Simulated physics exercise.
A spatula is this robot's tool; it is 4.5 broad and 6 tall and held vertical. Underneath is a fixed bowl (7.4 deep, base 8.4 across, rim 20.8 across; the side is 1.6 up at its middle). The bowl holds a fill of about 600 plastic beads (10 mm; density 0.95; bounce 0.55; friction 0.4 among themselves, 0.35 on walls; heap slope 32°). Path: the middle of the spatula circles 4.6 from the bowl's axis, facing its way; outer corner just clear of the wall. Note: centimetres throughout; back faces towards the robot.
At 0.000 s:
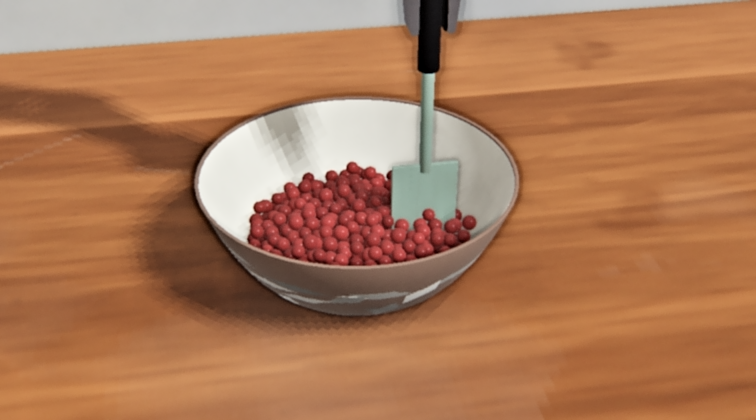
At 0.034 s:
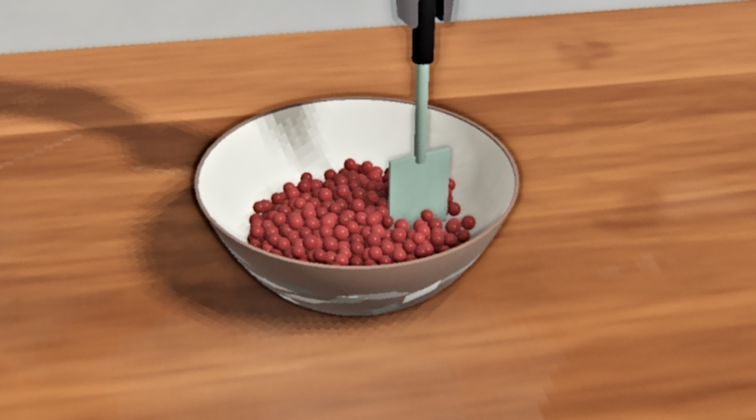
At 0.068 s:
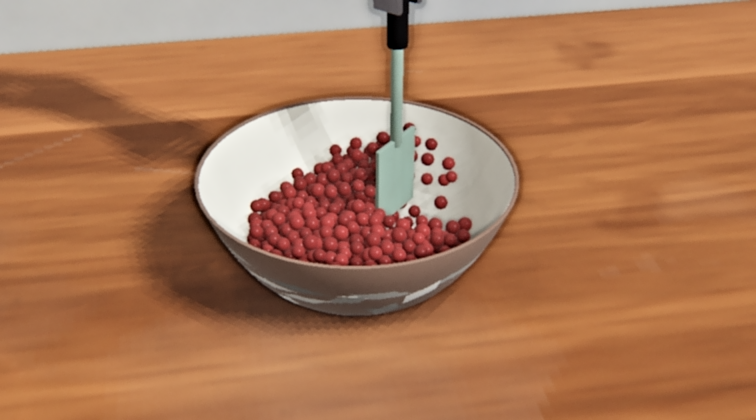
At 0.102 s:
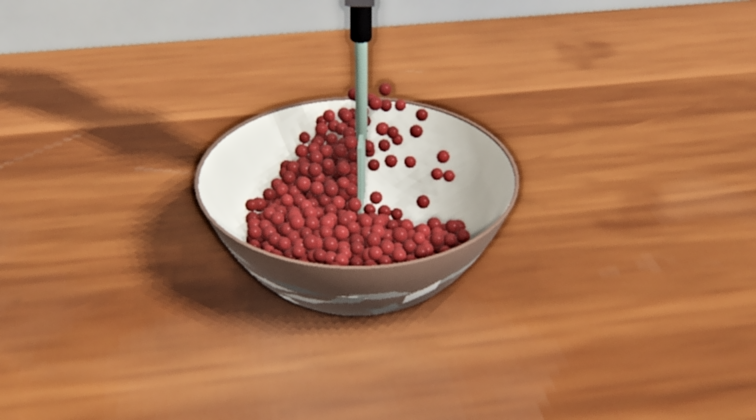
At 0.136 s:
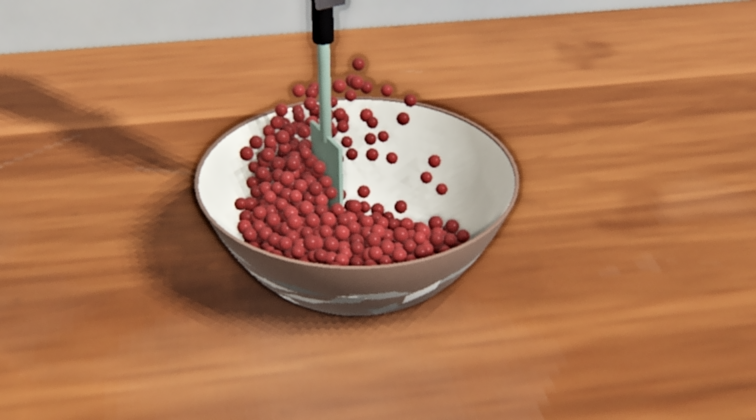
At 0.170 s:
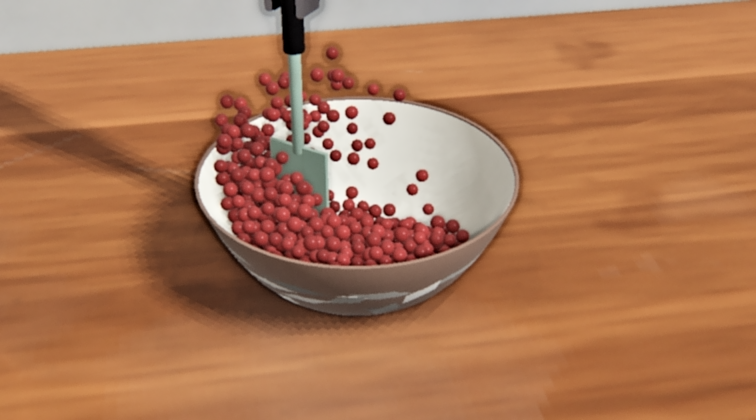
The footage shows a robot-held spatula sweeping leftward through small red beads in a white-lined bowl on a wooden surface, turning as it moves, while the beads pile up on the left and several fly above the back rim.
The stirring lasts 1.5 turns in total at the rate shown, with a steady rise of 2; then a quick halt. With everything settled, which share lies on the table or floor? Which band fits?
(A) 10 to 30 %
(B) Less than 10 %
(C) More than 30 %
A.
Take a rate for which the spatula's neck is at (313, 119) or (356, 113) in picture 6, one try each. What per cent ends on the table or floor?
Around 5 and 0 percent, in that order.
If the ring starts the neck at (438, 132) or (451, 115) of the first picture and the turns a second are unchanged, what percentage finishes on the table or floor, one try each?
Roughly 15 and 0 per cent.
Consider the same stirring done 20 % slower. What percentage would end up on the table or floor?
I'd expect about 5 %.
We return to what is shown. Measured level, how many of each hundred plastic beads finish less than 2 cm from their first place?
15 %.
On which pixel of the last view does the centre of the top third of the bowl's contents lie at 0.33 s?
Centre of upper third: Approx. (416, 245) px.
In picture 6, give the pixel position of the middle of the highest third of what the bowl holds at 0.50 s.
Around (374, 180).
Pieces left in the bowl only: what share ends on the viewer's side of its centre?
50 %.
After 0.33 s, 293° round, highest piece 10 above the table; 531 in the bowl, 23 on the table or floor, 43 in flight or on the tool.
After 0.50 s, 85° round, highest piece 9 above the table; 498 in the bowl, 83 on the table or floor, 16 in flight or on the tool.
After 0.78 s, 180° round, highest piece 6 above the table; 494 in the bowl, 103 on the table or floor.
After 1.48 s, 180° round, highest piece 6 above the table; 494 in the bowl, 103 on the table or floor.
In the end, 494 in the bowl, 103 on the table or floor. That is 17 % on the table or floor.
